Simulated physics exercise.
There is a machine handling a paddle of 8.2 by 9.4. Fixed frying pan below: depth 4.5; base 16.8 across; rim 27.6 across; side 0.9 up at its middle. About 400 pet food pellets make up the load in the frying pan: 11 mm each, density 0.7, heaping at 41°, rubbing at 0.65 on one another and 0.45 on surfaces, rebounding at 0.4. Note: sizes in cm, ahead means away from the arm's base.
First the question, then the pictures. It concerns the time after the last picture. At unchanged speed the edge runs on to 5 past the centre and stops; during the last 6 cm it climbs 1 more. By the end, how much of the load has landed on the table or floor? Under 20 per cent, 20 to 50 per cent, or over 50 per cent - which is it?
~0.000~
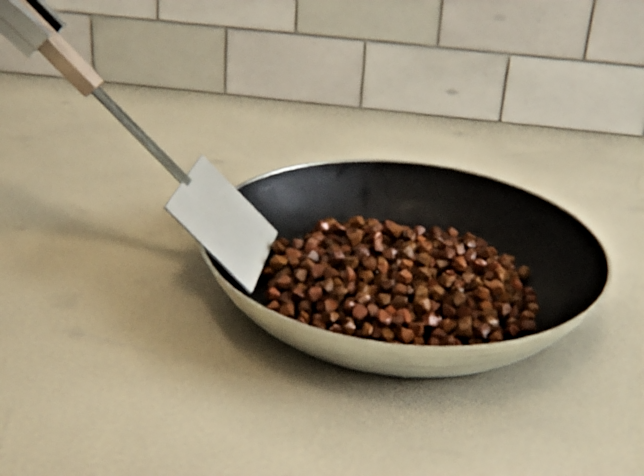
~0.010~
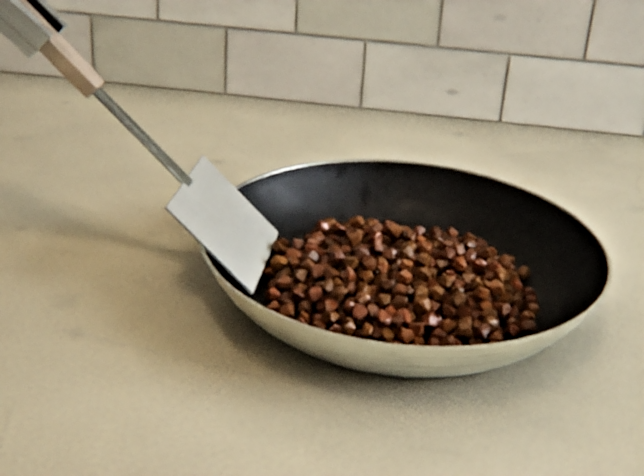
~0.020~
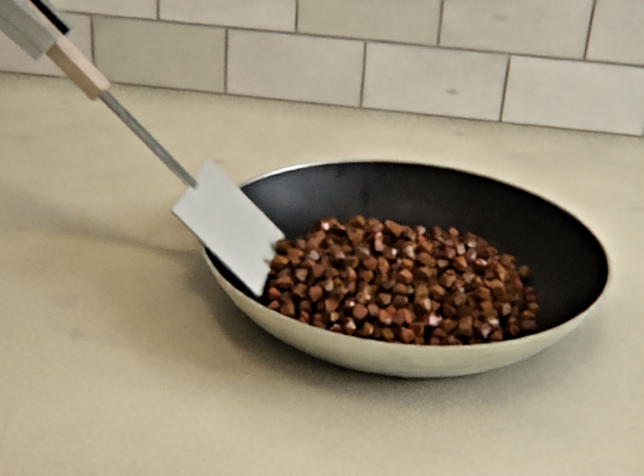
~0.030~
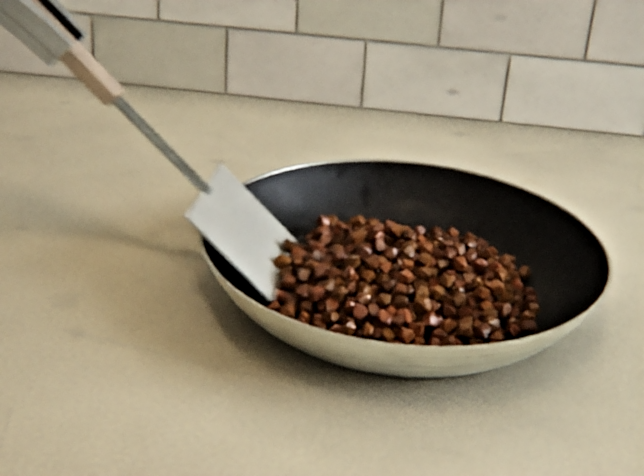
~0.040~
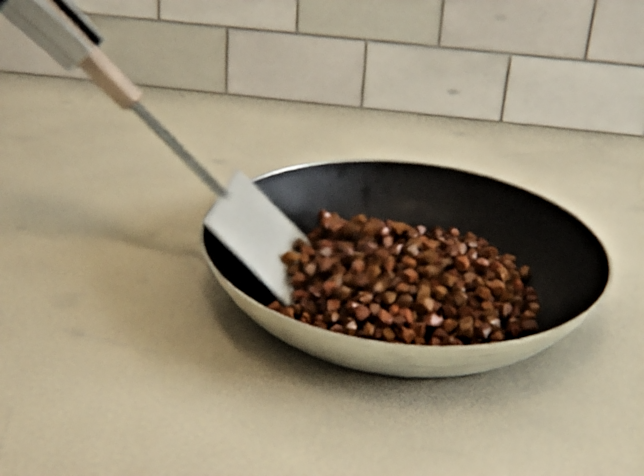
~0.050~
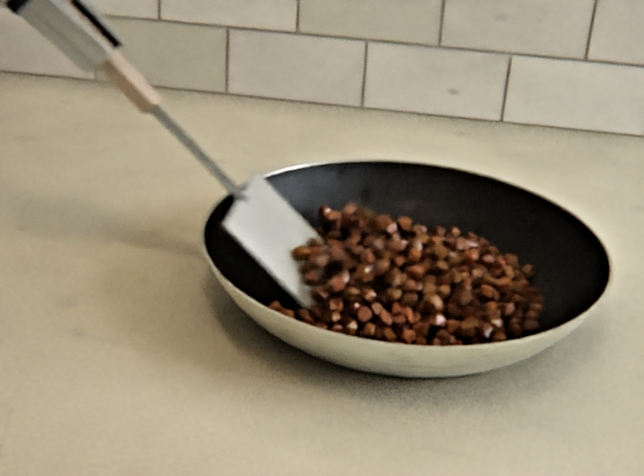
It is under 20 per cent.
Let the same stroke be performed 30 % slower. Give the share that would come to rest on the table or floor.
Estimate: Near 0 %.
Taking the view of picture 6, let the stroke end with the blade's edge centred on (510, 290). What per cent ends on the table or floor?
Estimate: Approx. 15 %.
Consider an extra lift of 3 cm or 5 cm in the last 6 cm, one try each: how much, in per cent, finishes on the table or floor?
Roughly 10 % and then 15 %.
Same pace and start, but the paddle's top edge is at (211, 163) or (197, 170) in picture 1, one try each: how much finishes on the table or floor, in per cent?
About 5 and 5 per cent.
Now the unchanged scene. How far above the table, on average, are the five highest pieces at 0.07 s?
They are near 7 cm up.
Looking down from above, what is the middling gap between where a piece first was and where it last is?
Somewhere about 6 centimetres, I'd say.
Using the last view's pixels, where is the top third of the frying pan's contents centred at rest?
Roughly at (547, 274).
After 0.07 s, sloping 44°, highest piece 7 above the table; 395 in the frying pan, 1 on the blade or in flight.
After 0.10 s, sloping 44°, highest piece 10 above the table; 393 in the frying pan, 3 on the blade or in flight.
After 0.31 s, sloping 44°, highest piece 11 above the table; 380 in the frying pan, 10 on the table or floor, 6 on the blade or in flight.
After 1.36 s, sloping 44°, highest piece 5 above the table; 380 in the frying pan, 16 on the table or floor.
At rest, 380 in the frying pan, 16 on the table or floor. That is 4 % on the table or floor.
